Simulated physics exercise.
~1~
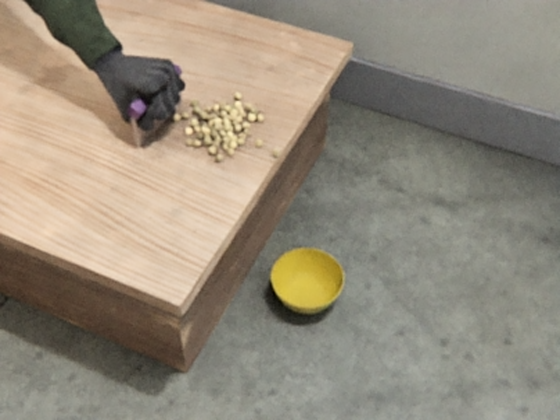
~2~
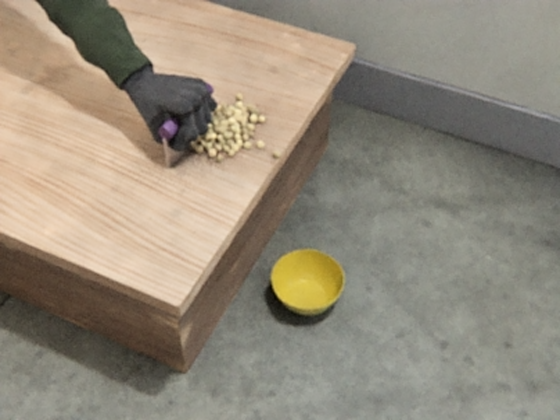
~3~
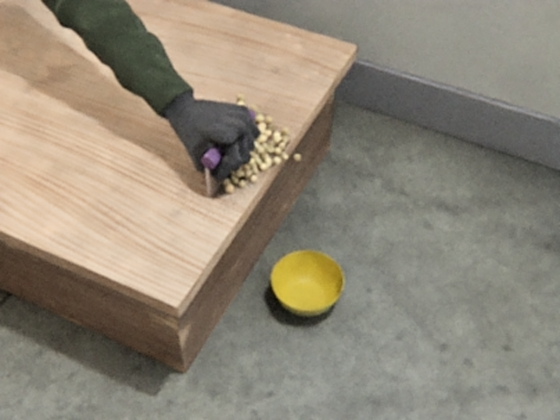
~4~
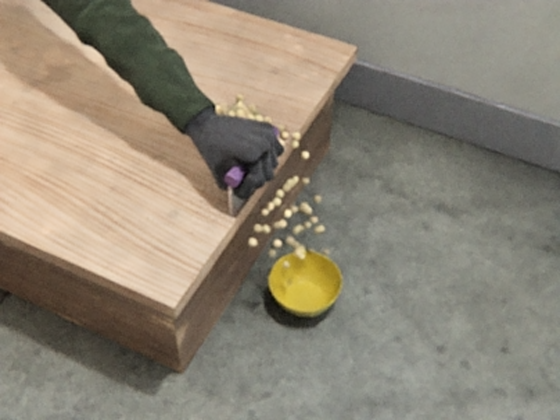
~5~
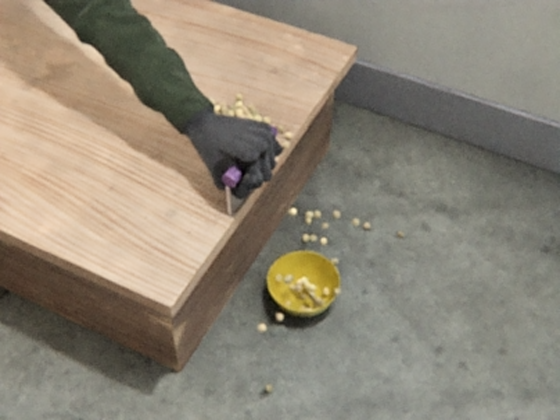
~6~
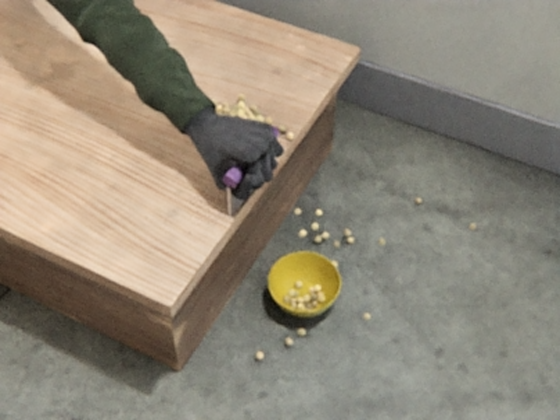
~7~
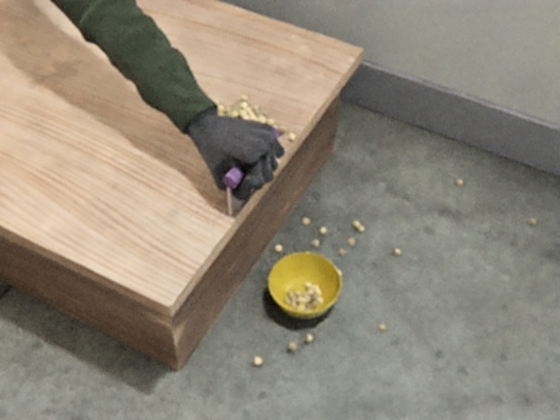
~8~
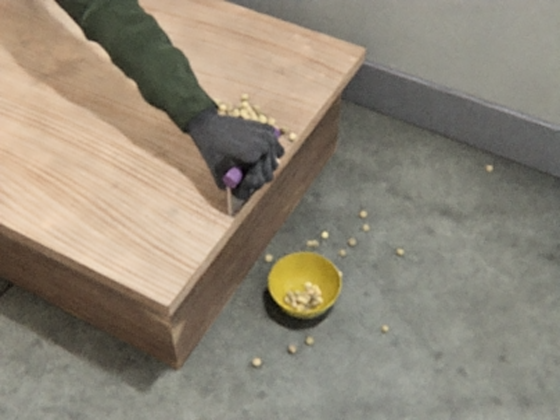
To begin with, a gloved hand holds a purple-handled scraper beside a loose heap of small, pale round nuts on a wooden platform, with a yellow bowl on the grey floor below. The hand pushes the scraper right and toward the near edge, bunching the nuts ahead of it. As it reaches the edge and stops, a cluster spills over and drops toward the bowl. Some nuts land inside, while others scatter and roll across the floor. Finally, a small pile rests in the bowl, strays lie around it, and many remain on the platform beside the still hand.
